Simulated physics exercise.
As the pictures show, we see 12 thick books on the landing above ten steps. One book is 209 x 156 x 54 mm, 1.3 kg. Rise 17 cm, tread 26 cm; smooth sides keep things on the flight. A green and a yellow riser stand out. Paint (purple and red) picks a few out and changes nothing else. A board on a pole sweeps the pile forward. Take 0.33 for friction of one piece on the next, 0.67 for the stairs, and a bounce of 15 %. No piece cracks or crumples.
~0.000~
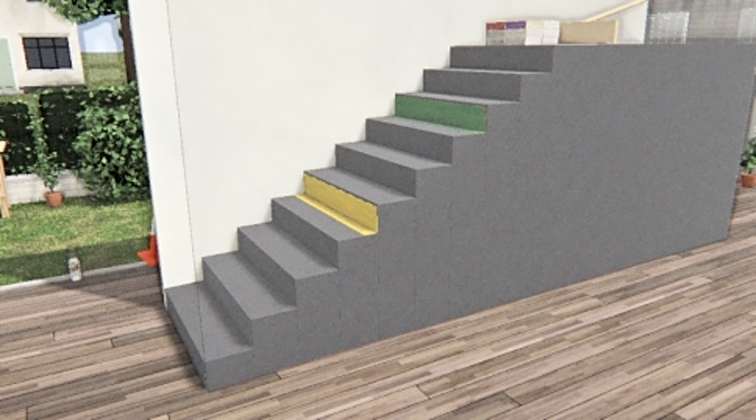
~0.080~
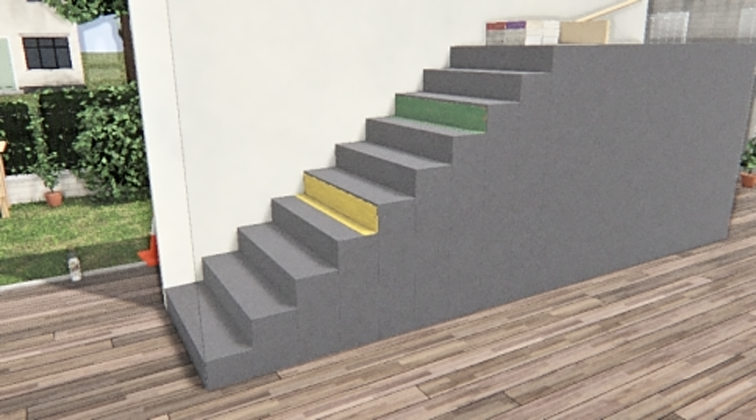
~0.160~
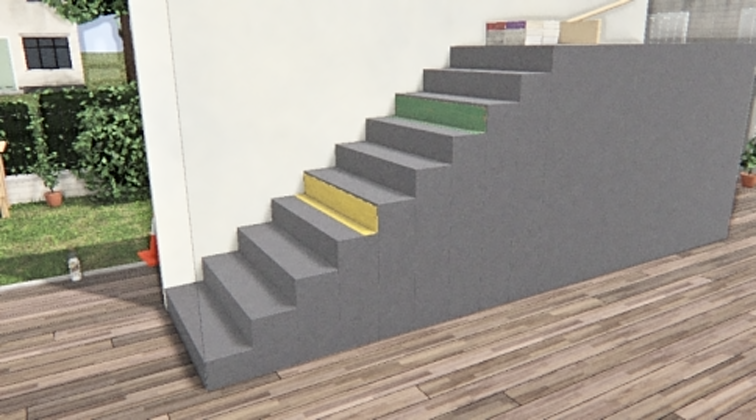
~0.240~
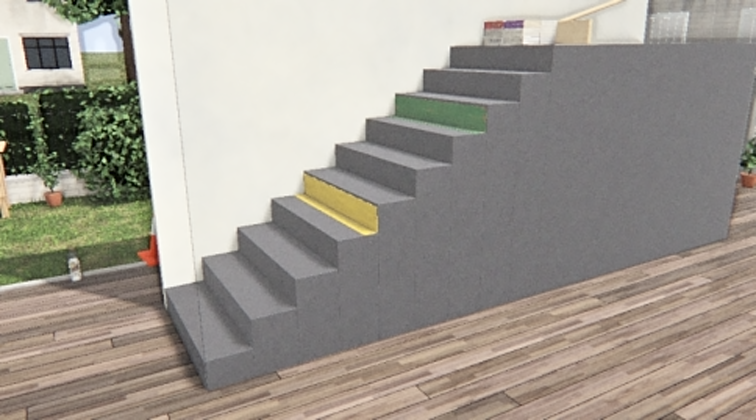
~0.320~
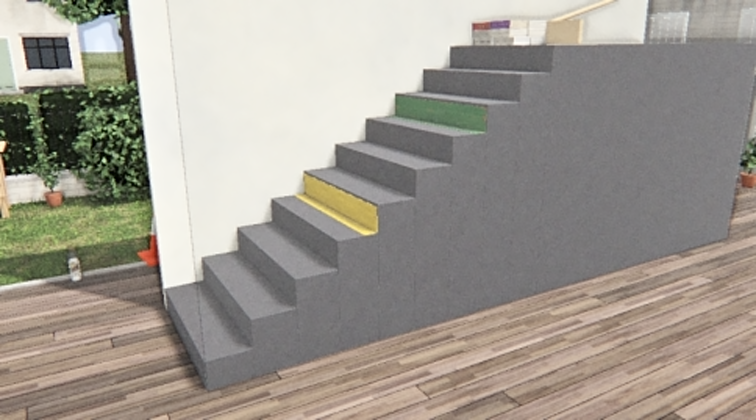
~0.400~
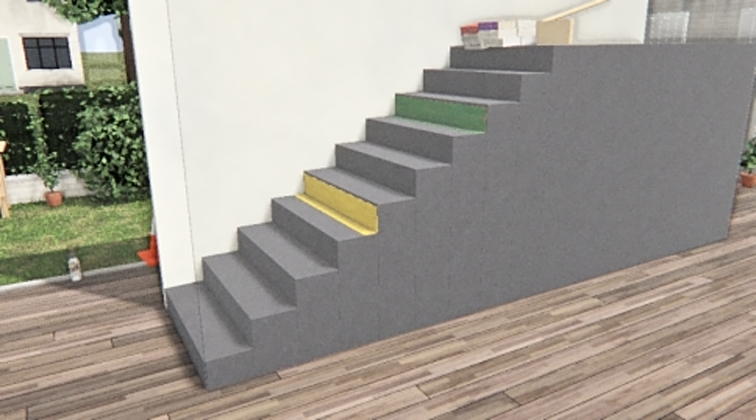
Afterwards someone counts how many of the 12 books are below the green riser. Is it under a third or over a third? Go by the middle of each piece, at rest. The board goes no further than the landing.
Ending below the green riser: Over a third.
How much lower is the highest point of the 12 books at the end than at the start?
About 28 cm.
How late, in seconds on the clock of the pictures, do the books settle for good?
At about 2.5 s.
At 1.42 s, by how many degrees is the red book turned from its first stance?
Roughly 0°.
After 0.68 s, none of the 12 books below the green riser, 12 disturbed; purple book on its side; red book 65° from how it stood, 40 cm lower.
After 1.42 s, 8 of the 12 books below the green riser; purple book on its side; red book 80 cm lower.
In the end (2.9 s), 8 of the 12 books below the green riser; purple book 1.85 m lower; red book 80 cm lower. That is 67 per cent. From the last view, middles, purple book near (101, 347), red book near (371, 147).
